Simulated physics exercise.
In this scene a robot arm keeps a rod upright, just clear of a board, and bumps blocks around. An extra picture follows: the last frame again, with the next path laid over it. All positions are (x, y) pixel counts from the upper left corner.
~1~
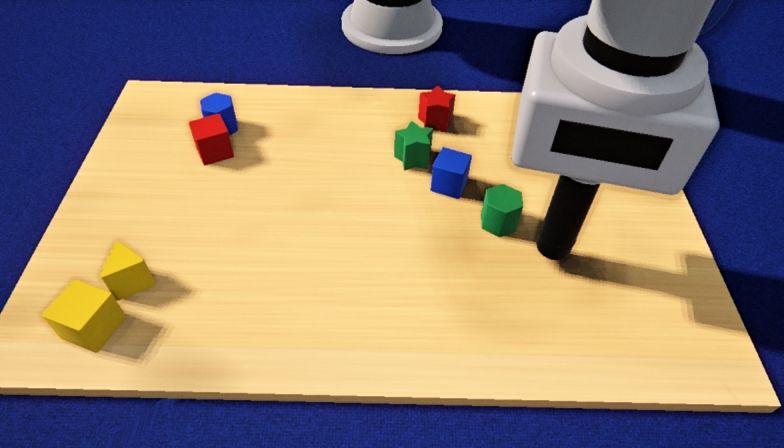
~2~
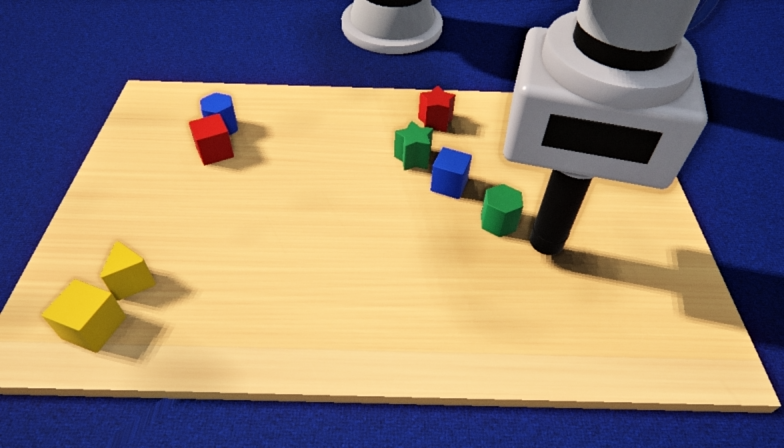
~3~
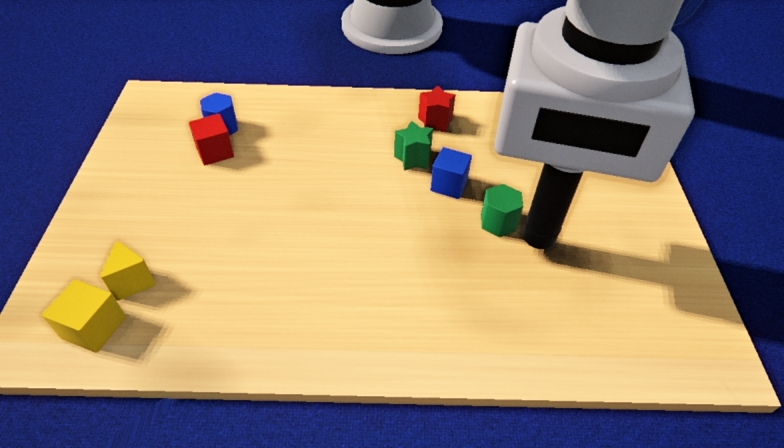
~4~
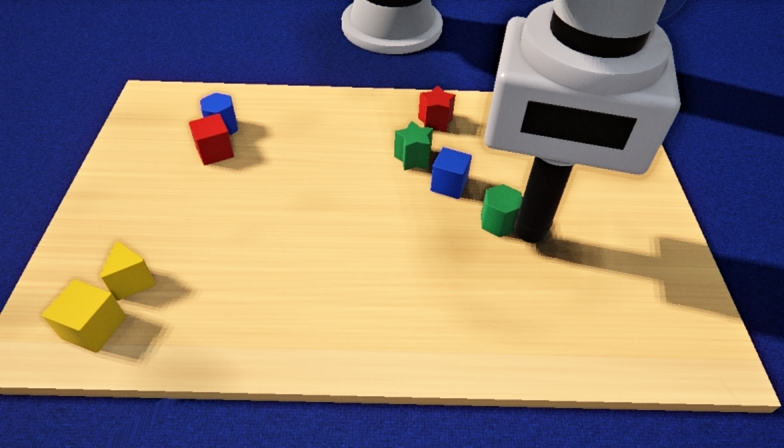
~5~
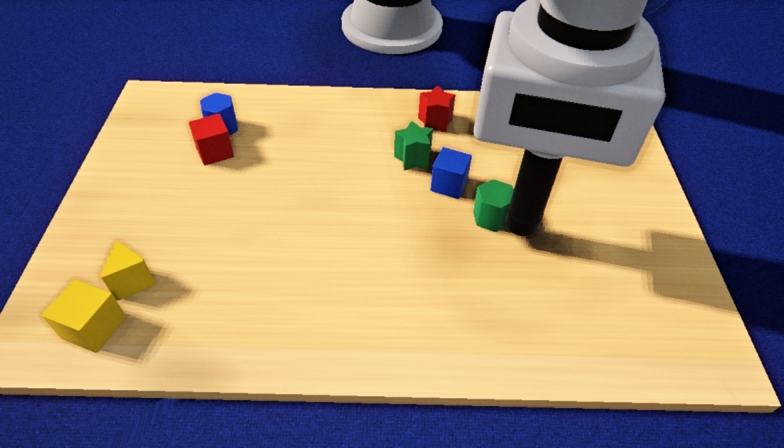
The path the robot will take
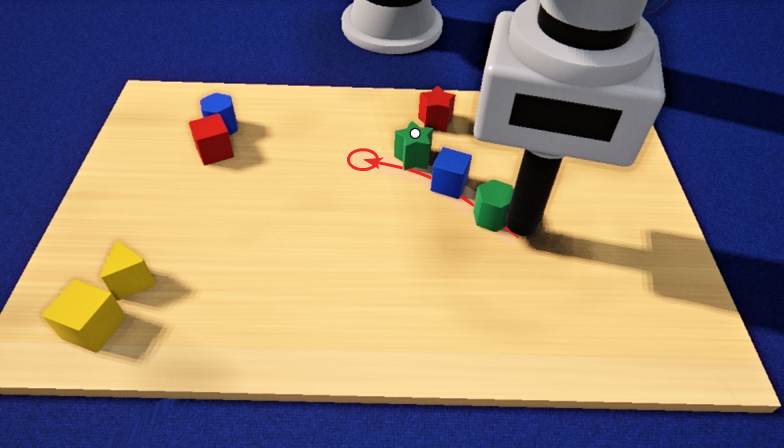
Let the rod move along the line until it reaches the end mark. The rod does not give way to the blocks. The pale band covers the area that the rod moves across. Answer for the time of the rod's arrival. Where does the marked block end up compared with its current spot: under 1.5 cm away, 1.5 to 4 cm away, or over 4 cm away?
My estimate: Beyond 4 cm.
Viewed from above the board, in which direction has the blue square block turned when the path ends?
Top view: Clockwise.
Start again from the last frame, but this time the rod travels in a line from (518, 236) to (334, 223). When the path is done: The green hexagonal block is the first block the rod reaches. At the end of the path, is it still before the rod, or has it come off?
It is no longer ahead.
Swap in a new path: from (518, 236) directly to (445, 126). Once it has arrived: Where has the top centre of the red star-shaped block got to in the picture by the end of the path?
Its top face will be centred at roughly (425, 86).
Drawn move, from (518, 236) through (445, 185) to (363, 159); the dot is on the green star-shaped block.
On the path given first. One third of the way, rod at (470, 189); green star-shaped block at (408, 126), turned 15° anticlockwise; blue square block at (428, 144), turned 55° clockwise; green hexagonal block at (441, 166), turned 35° anticlockwise.
Two thirds of the way, rod at (419, 161); green star-shaped block at (391, 111), turned 15° anticlockwise; blue square block at (408, 128), turned 50° clockwise; green hexagonal block at (402, 165), turned 110° anticlockwise.
At the end, rod at (363, 147); green star-shaped block at (385, 101); red star-shaped block still; blue square block at (396, 120), turned 80° clockwise; green hexagonal block at (399, 165), turned 120° anticlockwise.
